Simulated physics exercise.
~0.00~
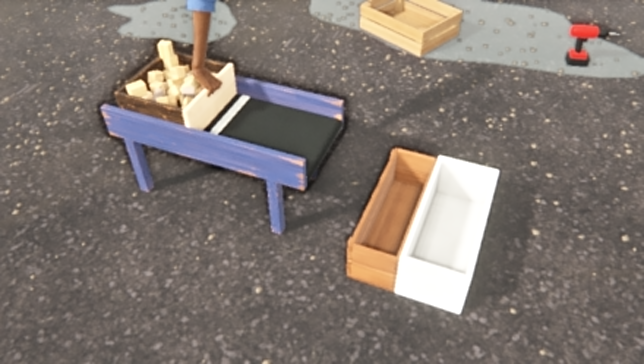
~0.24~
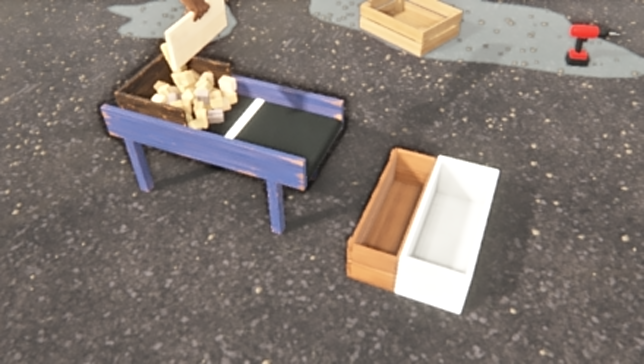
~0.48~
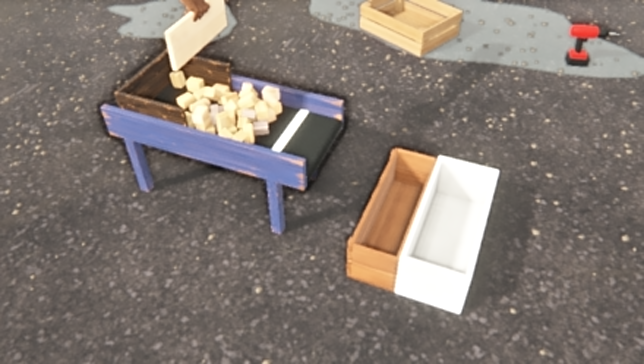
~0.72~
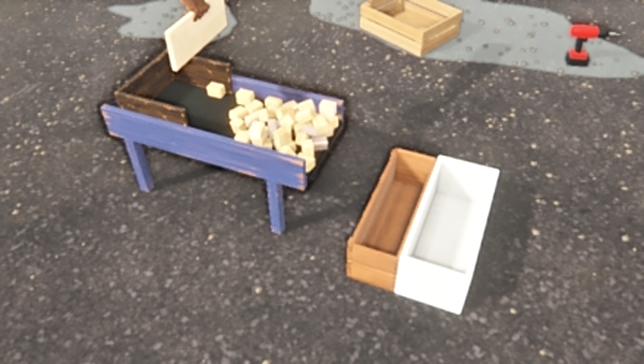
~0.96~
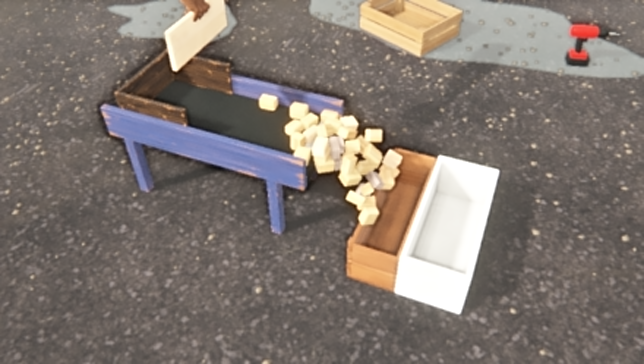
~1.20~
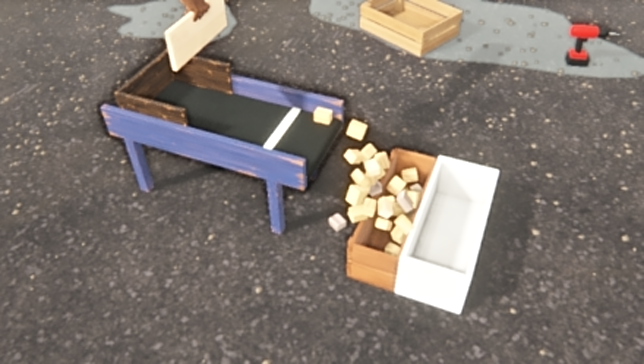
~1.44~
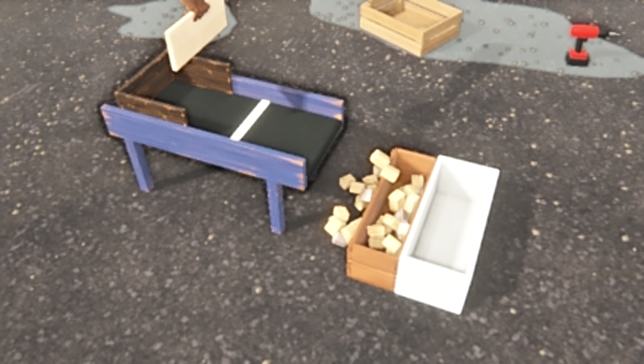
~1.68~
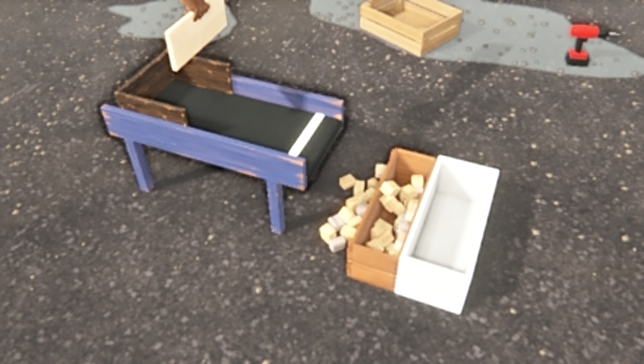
Timber offcuts riding a belt rightward after a hand lifts the gate, most dropping into the wooden box, others landing short.
